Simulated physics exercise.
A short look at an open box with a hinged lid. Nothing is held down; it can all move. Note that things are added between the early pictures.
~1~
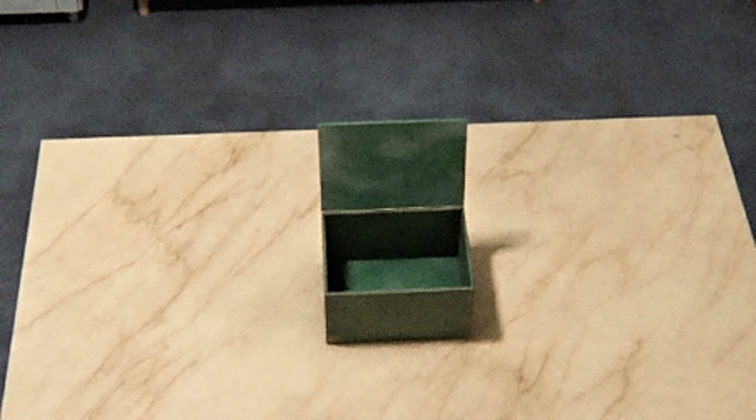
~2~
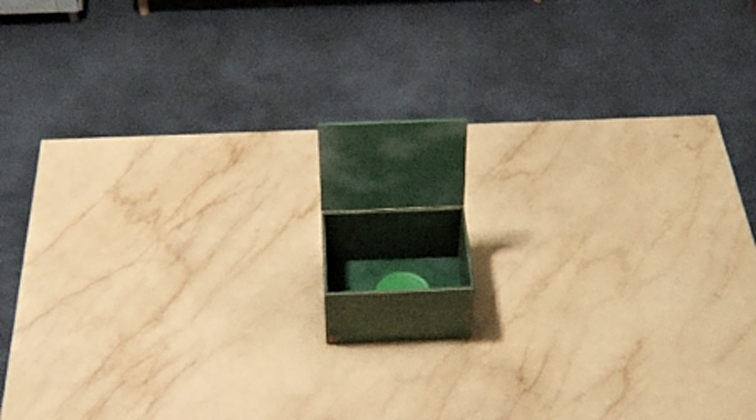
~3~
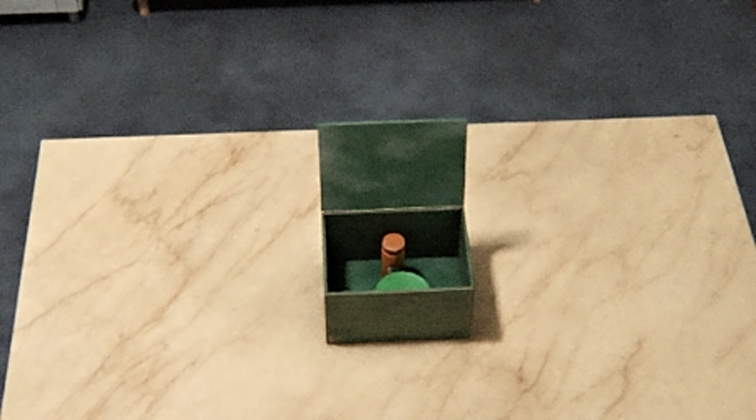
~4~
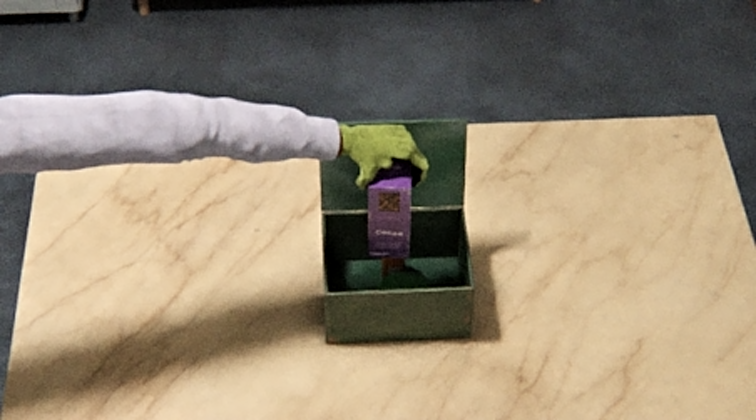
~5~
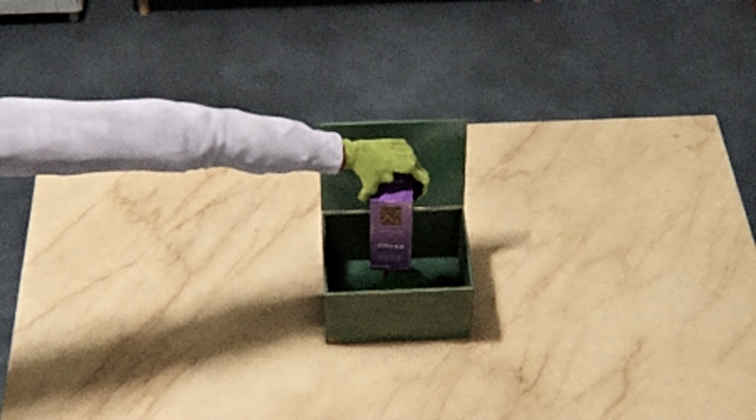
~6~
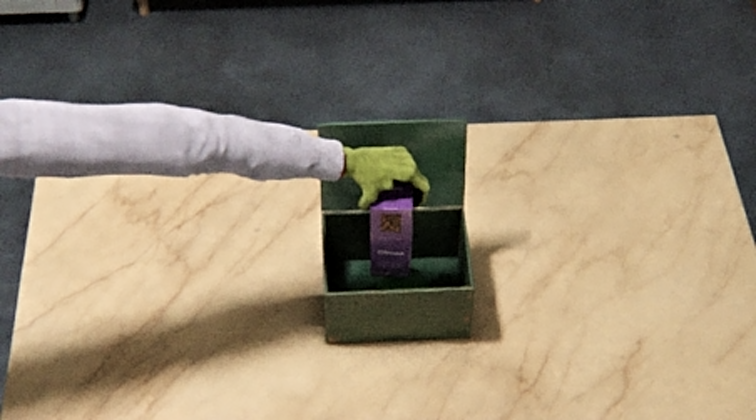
A green disc and then an orange-brown cylinder appear inside an open green box with a hinged lid, empty at first on a marbled tabletop. A green-gloved hand on a white-sleeved arm, reaching in from the left, then holds a purple carton over the box and lowers it slightly into the opening.
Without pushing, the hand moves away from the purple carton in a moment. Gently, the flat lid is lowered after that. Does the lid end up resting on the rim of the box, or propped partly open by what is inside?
Can't come down.
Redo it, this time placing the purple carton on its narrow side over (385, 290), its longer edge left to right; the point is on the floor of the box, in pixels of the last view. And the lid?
Packed like that, it goes down completely.
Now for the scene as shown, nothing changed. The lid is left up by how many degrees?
About 25° above the rim.
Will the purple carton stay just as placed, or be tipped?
The purple carton tips.
Then, 1.20 s on from there, lid starting down; purple carton turned 52° from how it was put near (382, 265); orange shaker turned 11° from how it was put.
Then, 1.70 s on from there, lid 46° above the rim; purple carton turned 52° from how it was put near (382, 265); orange shaker turned 11° from how it was put.
In the end, lid 26° above the rim; toppled in the box, purple carton; left askew, orange shaker; green tub unmoved. At the end, from the last picture's camera, purple carton near (382, 264).
